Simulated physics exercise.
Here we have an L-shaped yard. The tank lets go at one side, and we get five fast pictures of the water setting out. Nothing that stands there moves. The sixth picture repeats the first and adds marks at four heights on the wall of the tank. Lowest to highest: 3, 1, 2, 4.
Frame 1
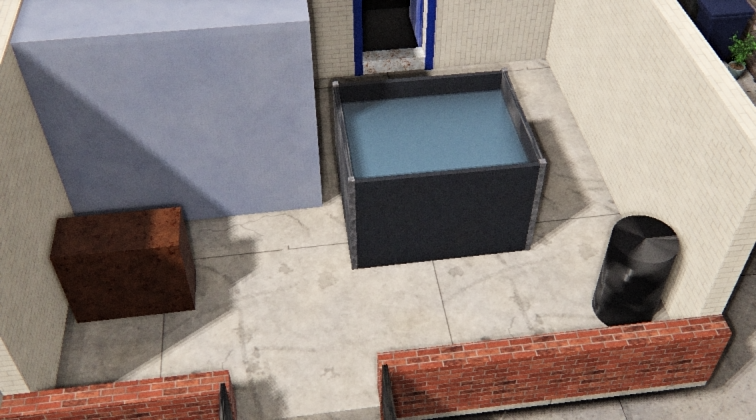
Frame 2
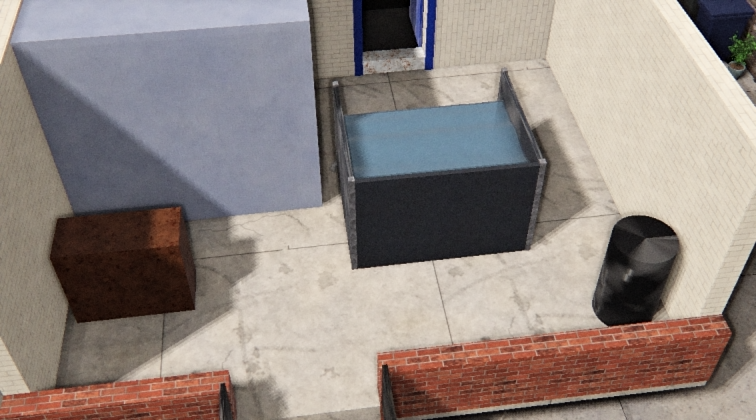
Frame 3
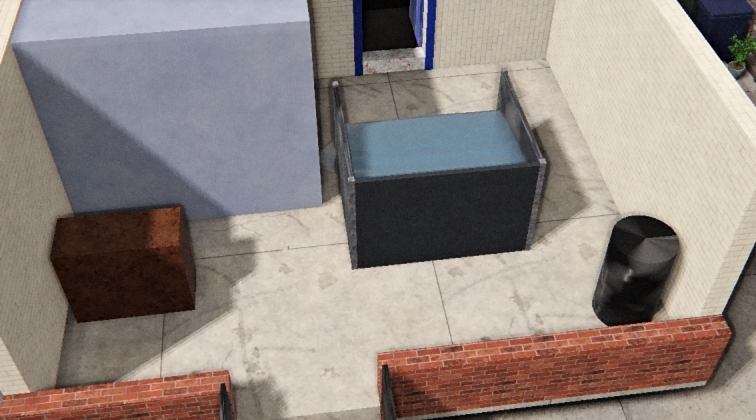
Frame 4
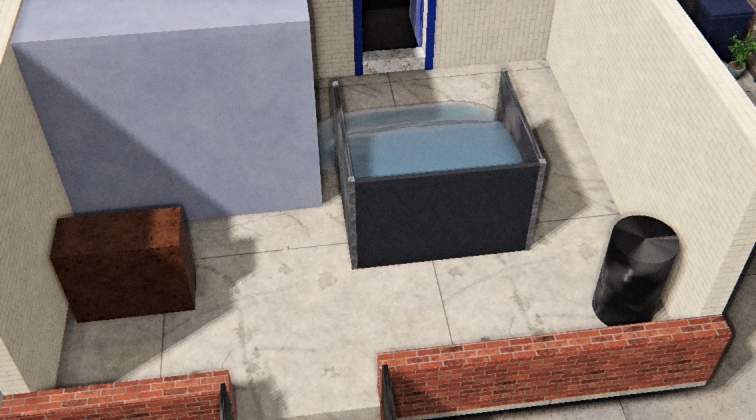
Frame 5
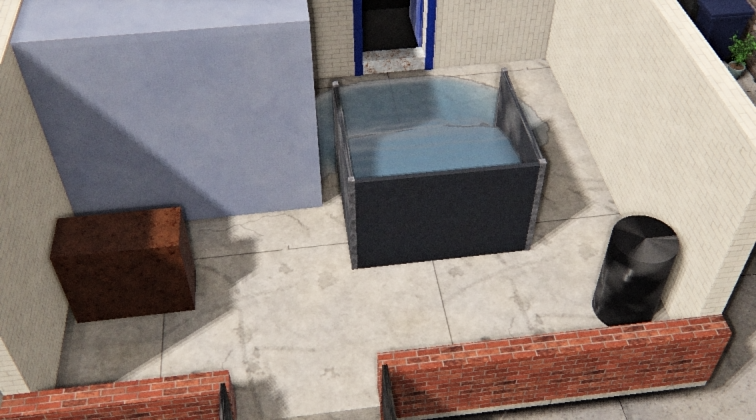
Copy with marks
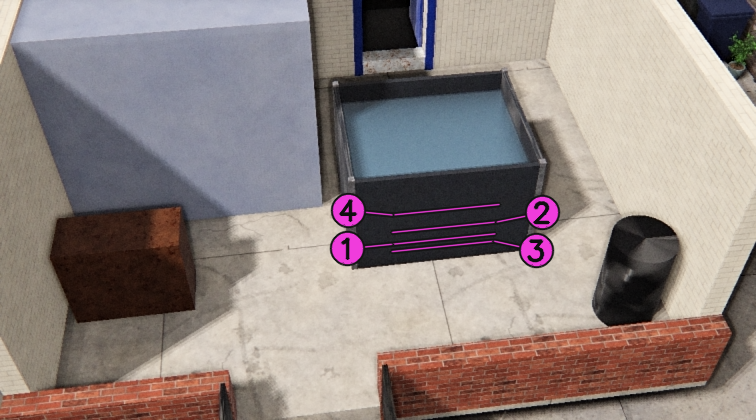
A big pale blue block stood in a walled yard beside a dark tank of water; the tank's back wall vanished, and the water spilled out behind it, spreading across the paving near the blue doorway.
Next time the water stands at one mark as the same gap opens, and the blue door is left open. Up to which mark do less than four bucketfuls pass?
That is mark 1.
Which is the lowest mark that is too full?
That is mark 2.
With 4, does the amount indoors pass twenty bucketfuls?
Yes, it does.
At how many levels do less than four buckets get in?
Two of them.
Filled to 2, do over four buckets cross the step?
Yes.
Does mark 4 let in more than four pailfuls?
Yes, it does.
On the marked copy, 1 at (443, 239); 2 at (444, 227); 3 at (443, 246); 4 at (446, 209); from the bottom up 3, 1, 2, 4.
With 1, a splash gets over, under a bucket.
With 2, about 9 bucketfuls get in.
With 3, nothing gets over.
With 4, dozens of bucketfuls pour in.
